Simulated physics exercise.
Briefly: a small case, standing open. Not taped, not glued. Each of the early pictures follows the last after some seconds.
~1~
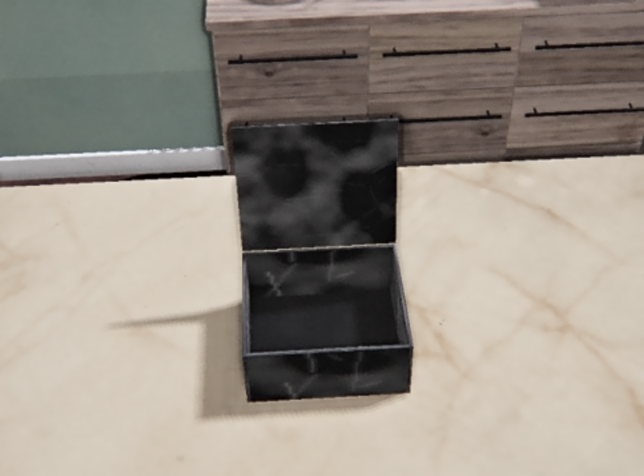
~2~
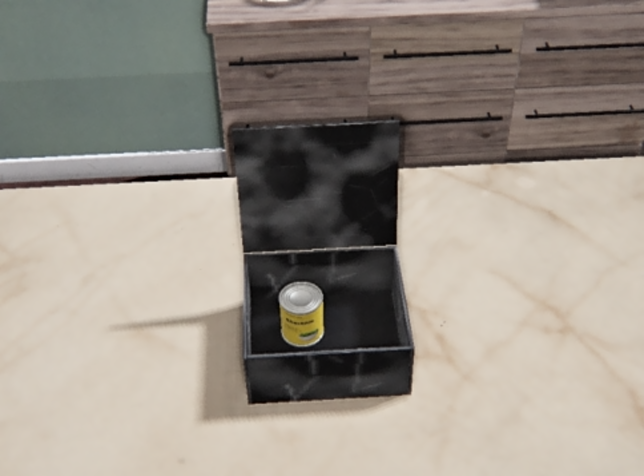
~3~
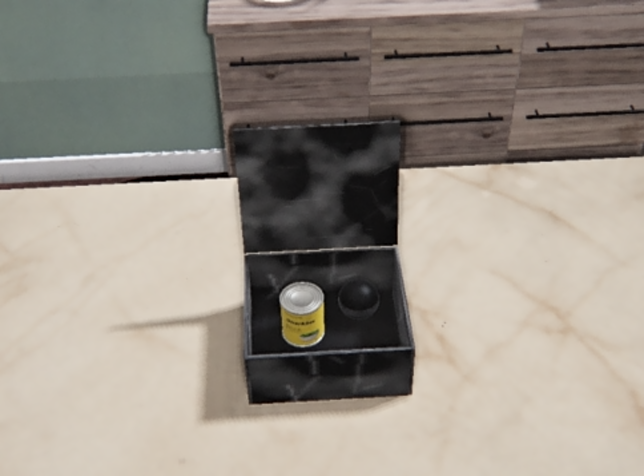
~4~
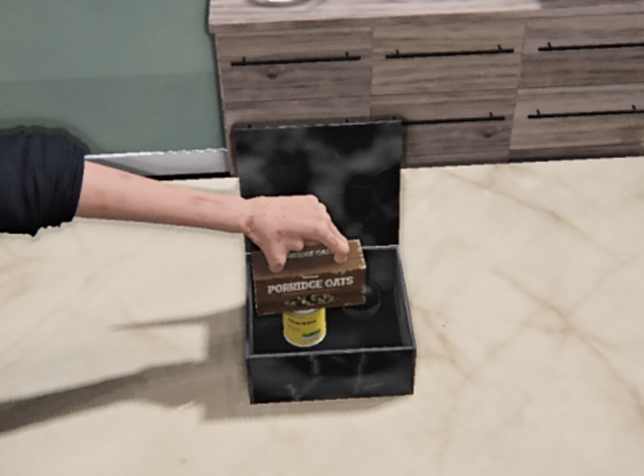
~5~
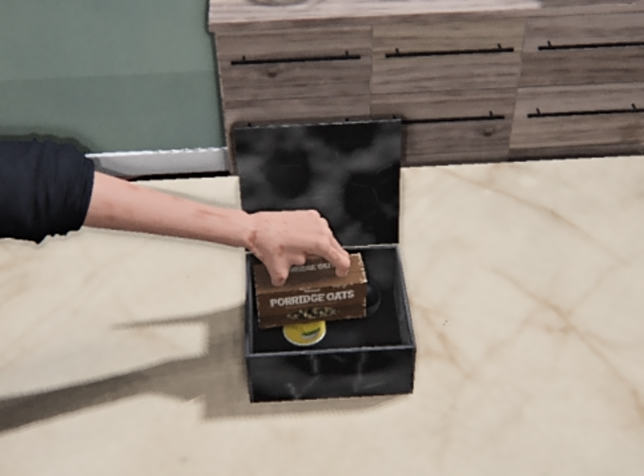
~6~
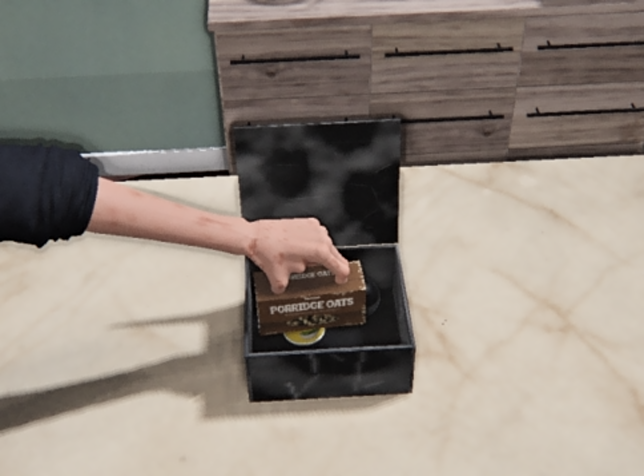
A yellow tin, then a dark ball appear in an open black case before a hand lowers a brown carton.
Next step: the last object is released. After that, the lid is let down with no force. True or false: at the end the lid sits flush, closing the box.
True.
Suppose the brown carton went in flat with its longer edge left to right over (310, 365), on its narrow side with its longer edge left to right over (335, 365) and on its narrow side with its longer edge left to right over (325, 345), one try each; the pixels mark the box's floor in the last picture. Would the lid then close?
In order: Lid shuts, lid shuts, lid shuts.
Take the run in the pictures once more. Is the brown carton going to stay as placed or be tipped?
It ends up leaning.
Then, 0.40 s later than the last frame, brown carton on its side near (314, 354).
Then, 1.40 s later than the last frame, lid 73° above the rim; brown carton on its side near (314, 354).
Then, 1.80 s later than the last frame, lid 37° above the rim; brown carton on its side near (314, 354).
Then, 2.00 s later than the last frame, lid 12° above the rim; brown carton on its side near (314, 354).
When it is over, lid shut; lying over in the box, brown carton; the other 2 as before. End places, in pixels of the last picture, brown carton near (314, 354).
